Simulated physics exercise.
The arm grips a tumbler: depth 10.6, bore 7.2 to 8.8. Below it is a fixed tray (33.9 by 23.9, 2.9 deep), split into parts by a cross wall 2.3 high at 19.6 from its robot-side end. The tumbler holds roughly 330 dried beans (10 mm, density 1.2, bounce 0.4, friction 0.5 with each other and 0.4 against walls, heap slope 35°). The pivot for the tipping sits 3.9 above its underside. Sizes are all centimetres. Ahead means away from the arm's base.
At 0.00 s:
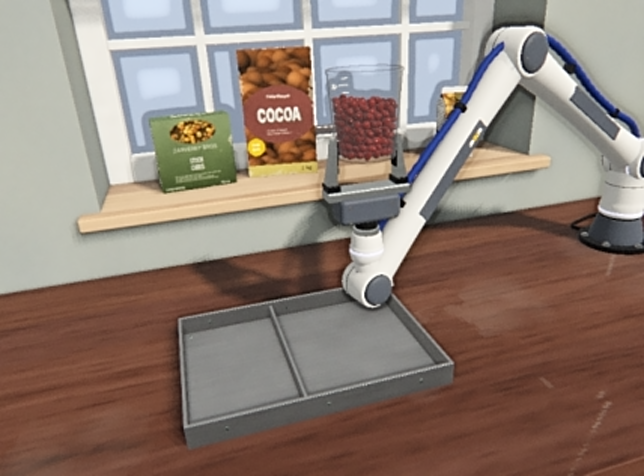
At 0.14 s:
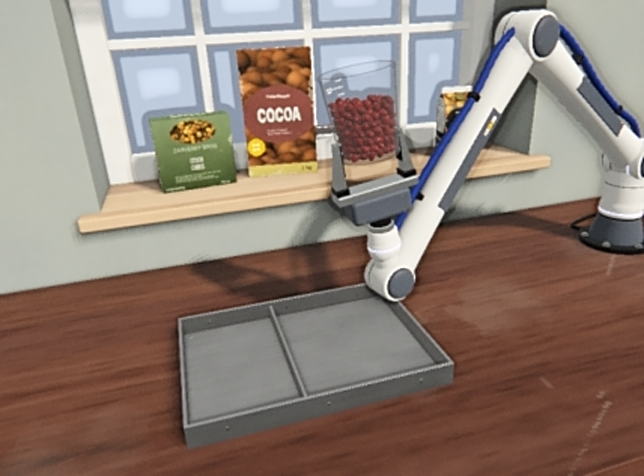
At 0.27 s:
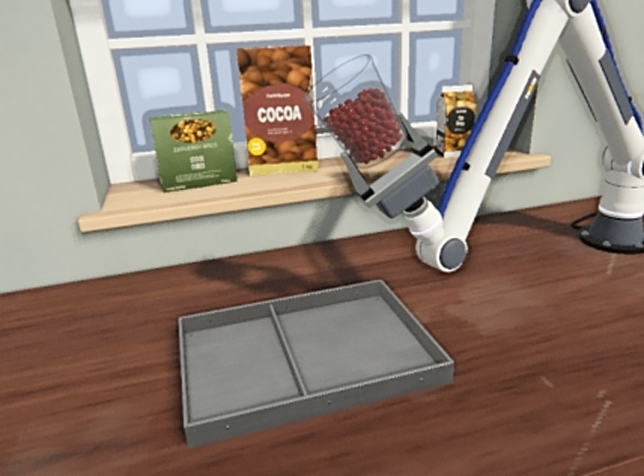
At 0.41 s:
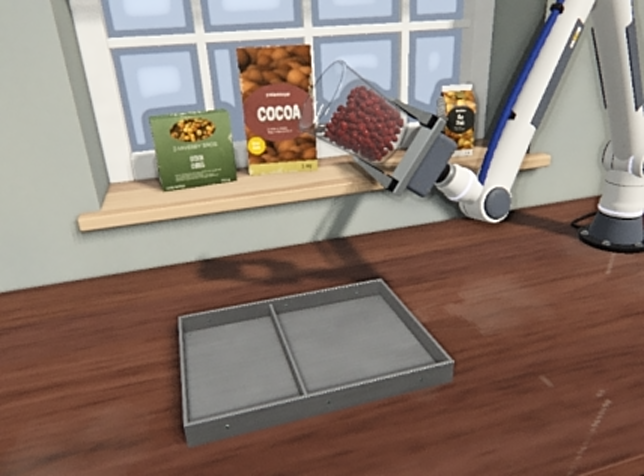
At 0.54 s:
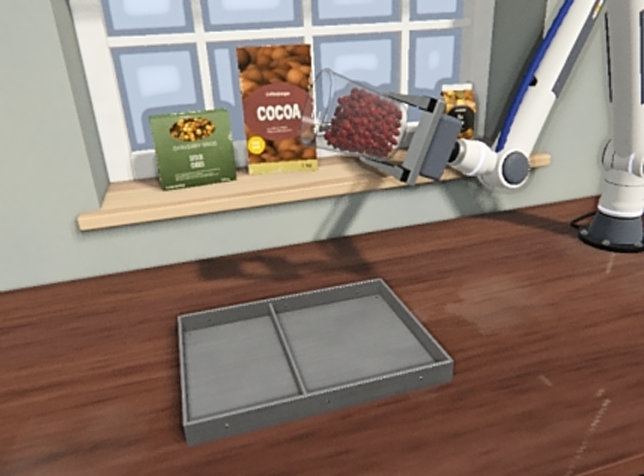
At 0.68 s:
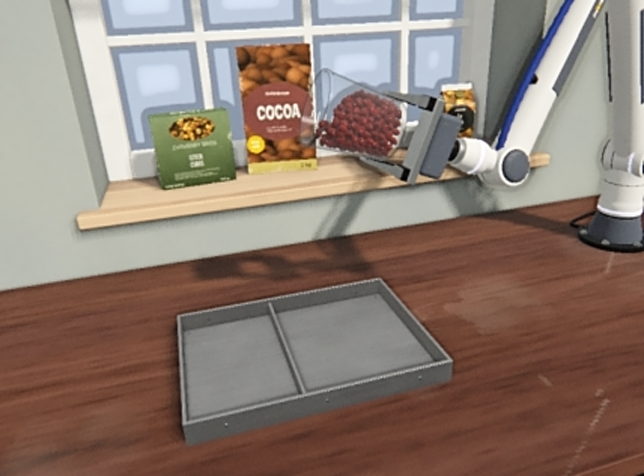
A robot arm tilting a clear tumbler of dark red beans leftward above a wooden counter with a divided gray tray.
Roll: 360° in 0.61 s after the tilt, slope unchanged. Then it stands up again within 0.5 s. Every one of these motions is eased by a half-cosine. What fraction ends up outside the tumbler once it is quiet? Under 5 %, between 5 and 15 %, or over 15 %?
Under 5 %.
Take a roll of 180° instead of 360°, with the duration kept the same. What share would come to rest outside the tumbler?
Share: Close to 0 %.
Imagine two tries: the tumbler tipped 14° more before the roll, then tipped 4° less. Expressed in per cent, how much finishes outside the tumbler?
Some 20 and 0 per cent.
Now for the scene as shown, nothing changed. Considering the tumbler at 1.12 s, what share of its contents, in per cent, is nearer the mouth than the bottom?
My estimate is some 30 per cent.
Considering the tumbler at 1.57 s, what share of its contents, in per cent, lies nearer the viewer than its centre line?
My guess would be around 55 per cent.
After 1.12 s, tipped 69°, highest piece 37 above the table; 326 in the tumbler, 2 in flight or on a rim.
After 1.57 s, tipped 28°, highest piece 38 above the table; 324 in the tumbler, 3 in the far-side part, 1 in the robot-side part.
After 1.99 s, upright, highest piece 40 above the table; 324 in the tumbler, 3 in the far-side part, 1 in the robot-side part.
After 2.69 s, upright, highest piece 40 above the table; 324 in the tumbler, 3 in the far-side part, 1 in the robot-side part.
In the end, 324 in the tumbler, 3 in the far-side part, 1 in the robot-side part. That is 1 % outside the tumbler.
